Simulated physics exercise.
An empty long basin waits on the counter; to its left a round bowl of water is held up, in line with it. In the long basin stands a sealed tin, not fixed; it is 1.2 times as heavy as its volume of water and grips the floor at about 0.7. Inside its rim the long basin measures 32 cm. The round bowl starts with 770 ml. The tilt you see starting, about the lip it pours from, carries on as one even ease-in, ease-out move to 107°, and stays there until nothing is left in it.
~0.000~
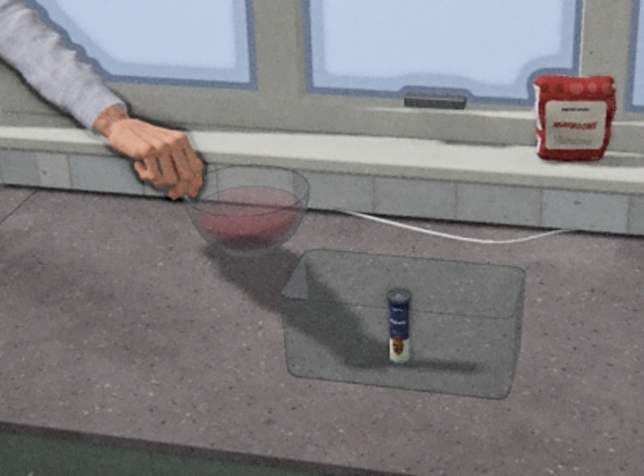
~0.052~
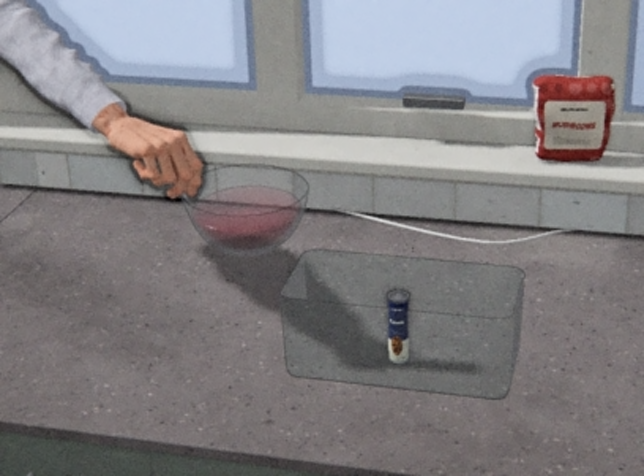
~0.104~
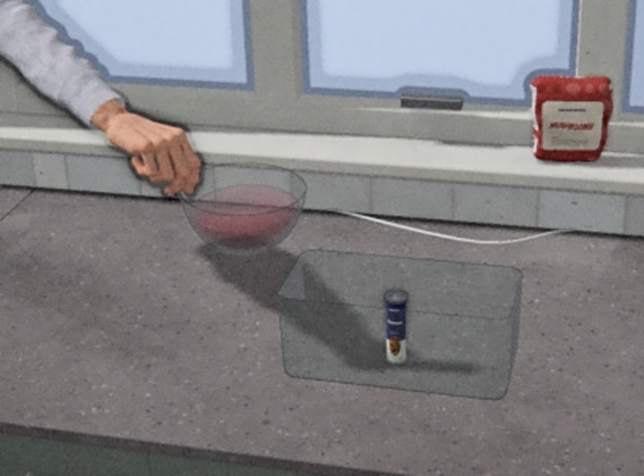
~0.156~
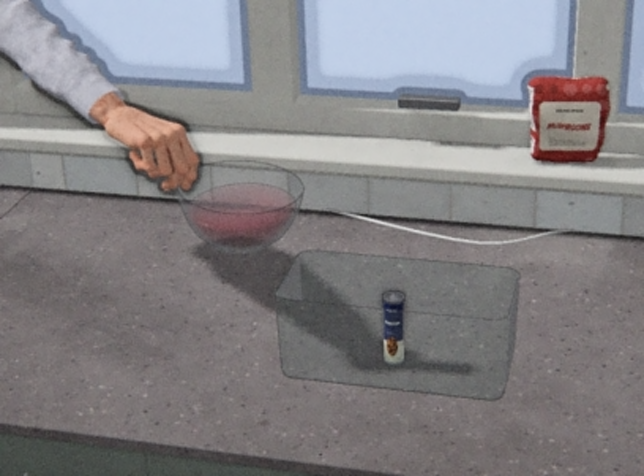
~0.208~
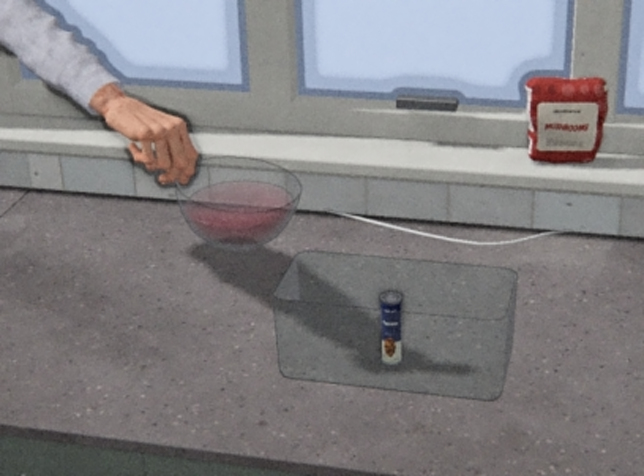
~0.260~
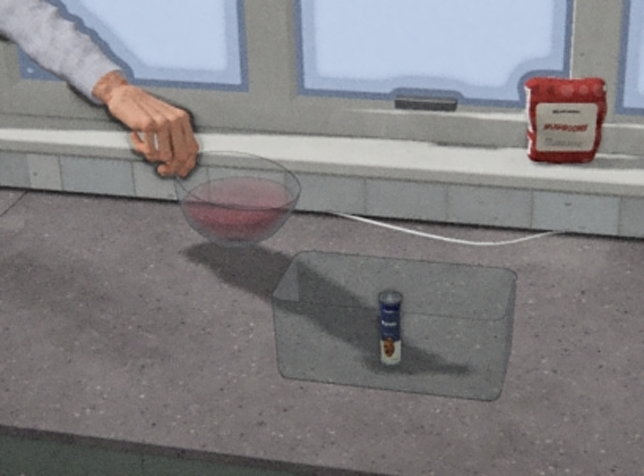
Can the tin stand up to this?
It falls.
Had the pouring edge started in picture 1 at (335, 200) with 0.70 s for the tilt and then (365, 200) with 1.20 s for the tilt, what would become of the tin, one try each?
First it goes over; then it stays up.
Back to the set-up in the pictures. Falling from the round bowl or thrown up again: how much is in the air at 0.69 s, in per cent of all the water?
About 36 per cent.
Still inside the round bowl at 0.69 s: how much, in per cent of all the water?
Some 58 per cent.
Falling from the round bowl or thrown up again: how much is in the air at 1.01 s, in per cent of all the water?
Near 16 in a hundred.
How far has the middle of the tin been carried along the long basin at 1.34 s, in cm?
Some 8 cm.
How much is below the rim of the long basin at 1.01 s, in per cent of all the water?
Some 82 per cent.
After 0.69 s the tilt is 66° and 59 per cent is still to pour; the tin stands where it began.
After 1.01 s the tilt is 100° and 2 per cent is still to pour; the tin leans 29°.
After 1.34 s the tilt is 107° and 0 per cent is still to pour; the tin lies on its side.
After 1.70 s the tilt is 107° and 0 per cent is still to pour; the tin lies on its side.
In the end the tin lies on its side.
